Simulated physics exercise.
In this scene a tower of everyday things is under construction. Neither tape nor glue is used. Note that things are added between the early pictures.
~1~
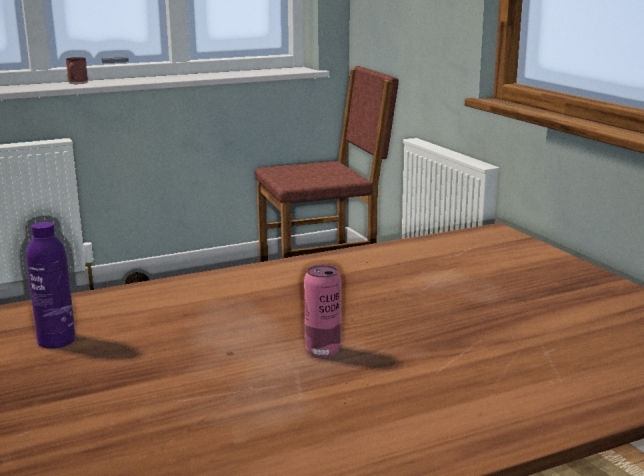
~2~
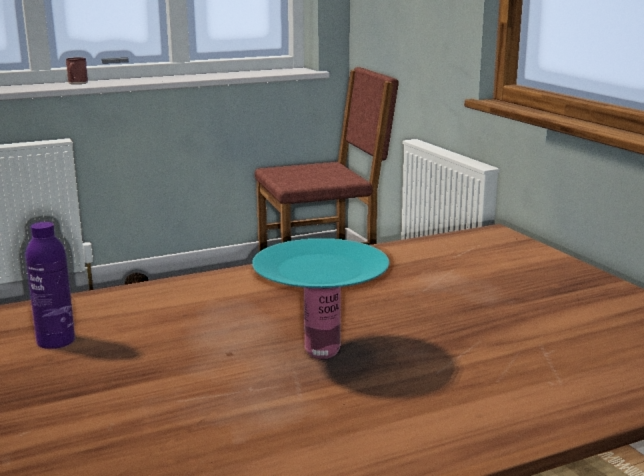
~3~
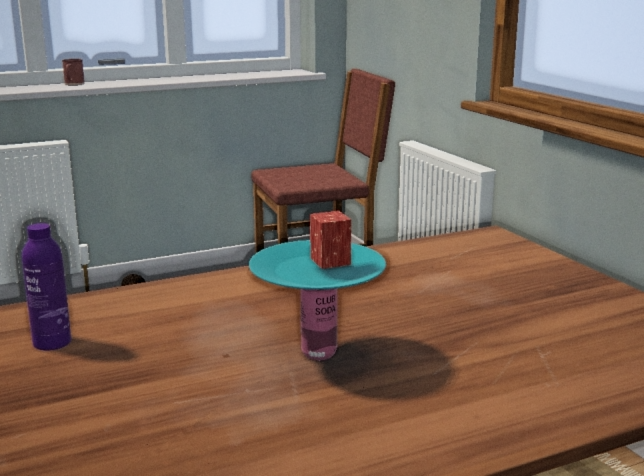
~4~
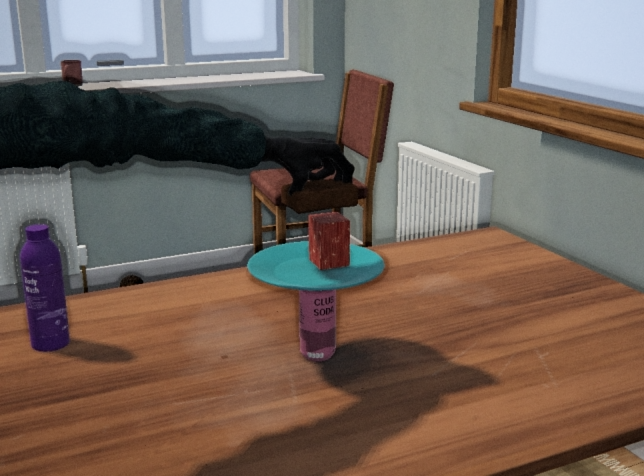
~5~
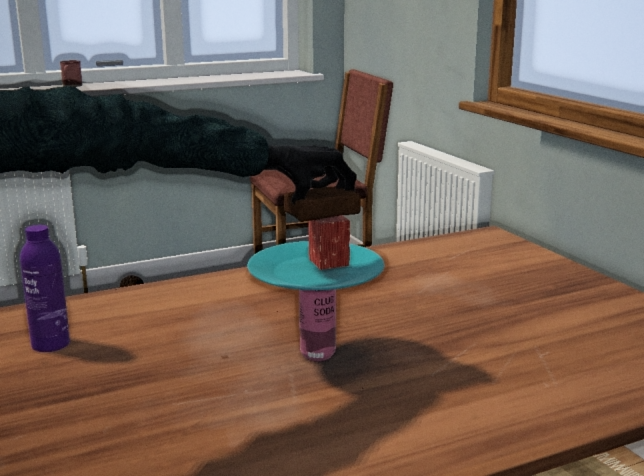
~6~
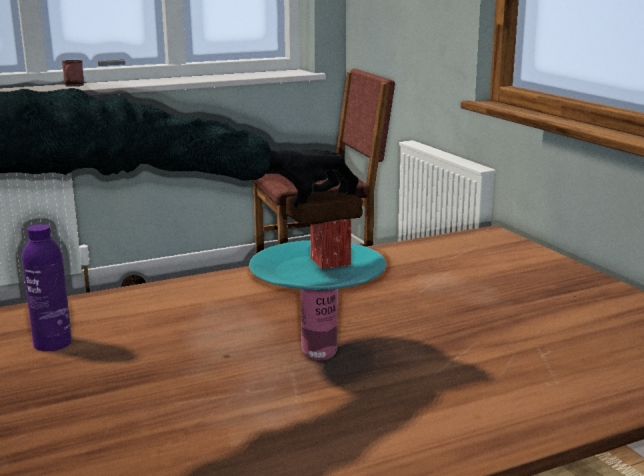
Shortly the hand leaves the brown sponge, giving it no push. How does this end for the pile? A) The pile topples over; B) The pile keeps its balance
The pile keeps its balance.
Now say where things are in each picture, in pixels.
In the first picture, the last thing is not in view yet; purple bottle (50, 284).
In the second picture, the last thing is not in view yet; turquoise plate (321, 265).
In the third picture, the last thing is not in view yet; purple bottle (46, 286).
The fourth picture shows still above its spot; brown sponge (319, 195); turquoise plate (316, 268).
The fifth picture shows still above its spot; brown sponge (322, 203); purple bottle (44, 288).
The sixth picture shows set down, still held; brown sponge (324, 207); turquoise plate (318, 267).
Then, 0.30 s later than the last frame, all is still.
Then, 0.70 s later than the last frame, brown sponge resting near (324, 208).
When it is over, all 5 as before. End places, in pixels of the last picture, brown sponge near (324, 208). The pile holds.
